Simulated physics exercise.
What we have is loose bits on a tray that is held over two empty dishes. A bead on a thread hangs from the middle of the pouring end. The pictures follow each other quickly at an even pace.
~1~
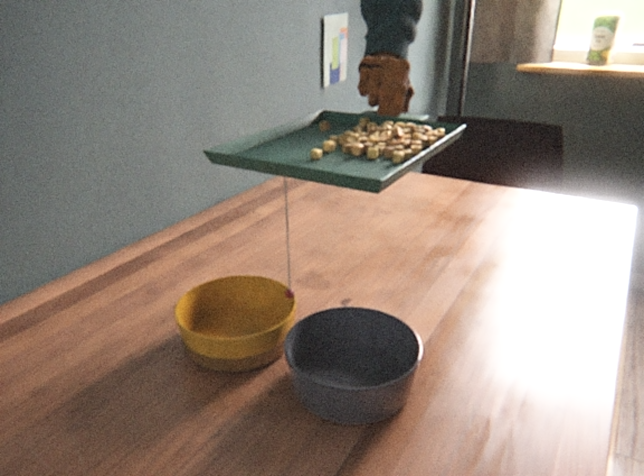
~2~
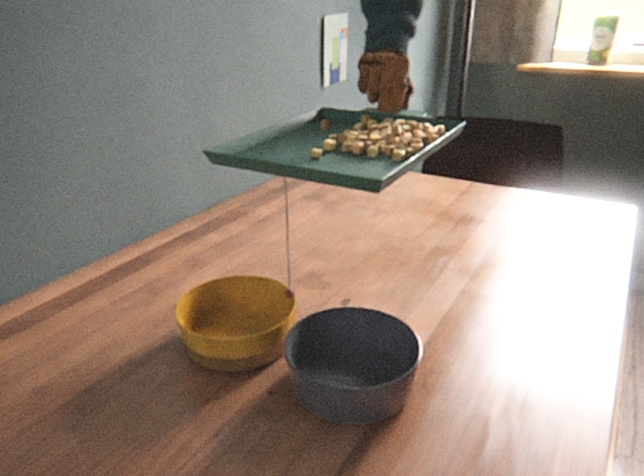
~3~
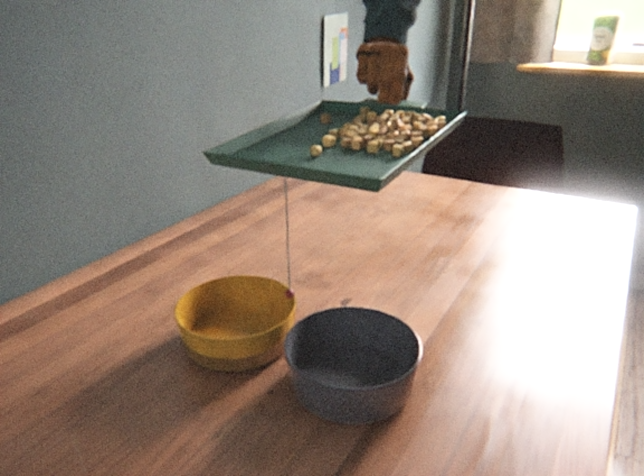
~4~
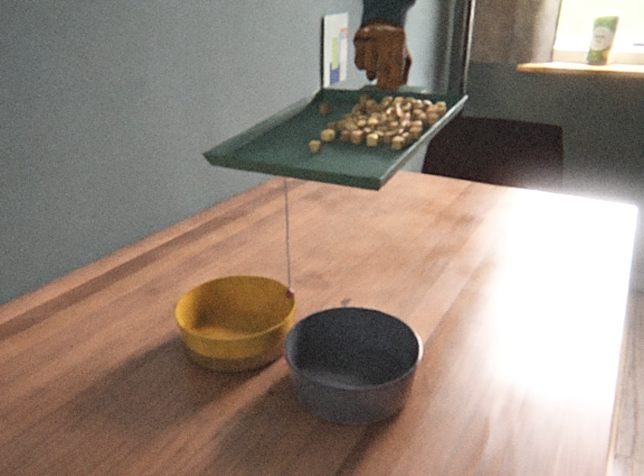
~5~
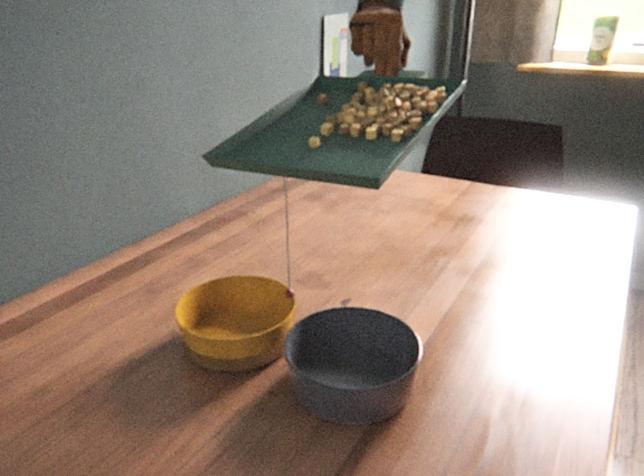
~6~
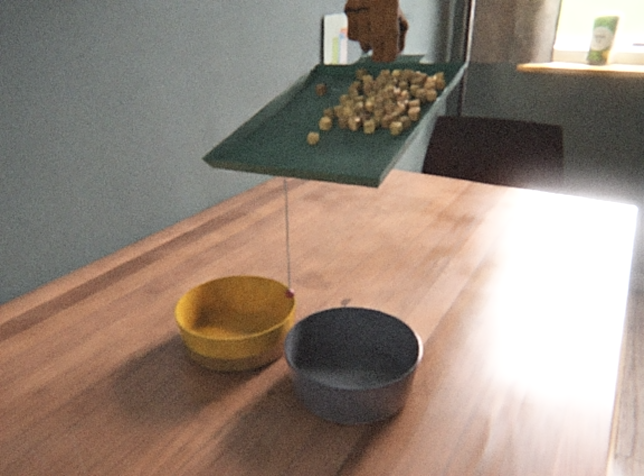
In this clip, a gloved hand steadily raises the far end of a green tray of small wooden cubes above a yellow bowl and a gray bowl, increasing its slant while the cubes shift slightly toward the lower end.
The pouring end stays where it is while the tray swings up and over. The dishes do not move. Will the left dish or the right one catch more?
More goes to the left-hand dish.
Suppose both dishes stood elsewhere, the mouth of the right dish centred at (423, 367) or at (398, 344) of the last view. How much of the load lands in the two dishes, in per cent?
First some 30, then 20 per cent.
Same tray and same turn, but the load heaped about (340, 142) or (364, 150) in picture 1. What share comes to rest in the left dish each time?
First some 70, then 70 per cent.
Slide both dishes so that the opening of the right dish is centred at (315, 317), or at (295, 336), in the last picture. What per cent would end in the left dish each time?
About 30 and 50 per cent.
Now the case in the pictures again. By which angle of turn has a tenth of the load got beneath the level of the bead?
Roughly 65°.
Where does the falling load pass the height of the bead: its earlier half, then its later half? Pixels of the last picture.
Around (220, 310) and then (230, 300).
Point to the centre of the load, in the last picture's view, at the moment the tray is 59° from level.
Around (268, 169).
Just after the last frame, tray tipped steeply; roughly two thirds on the tray; roughly a third in the air.
A moment on, tray tipped right over; about a tenth on the tray; about a tenth in the right dish; roughly a third in the left dish; roughly a third outside both; about a tenth in the air.
Further on, tray tipped past a quarter turn; about a tenth in the right dish; roughly half in the left dish; roughly a third outside both.
When it is over, tray tipped past a quarter turn; about a tenth in the right dish; roughly half in the left dish; roughly a third outside both.
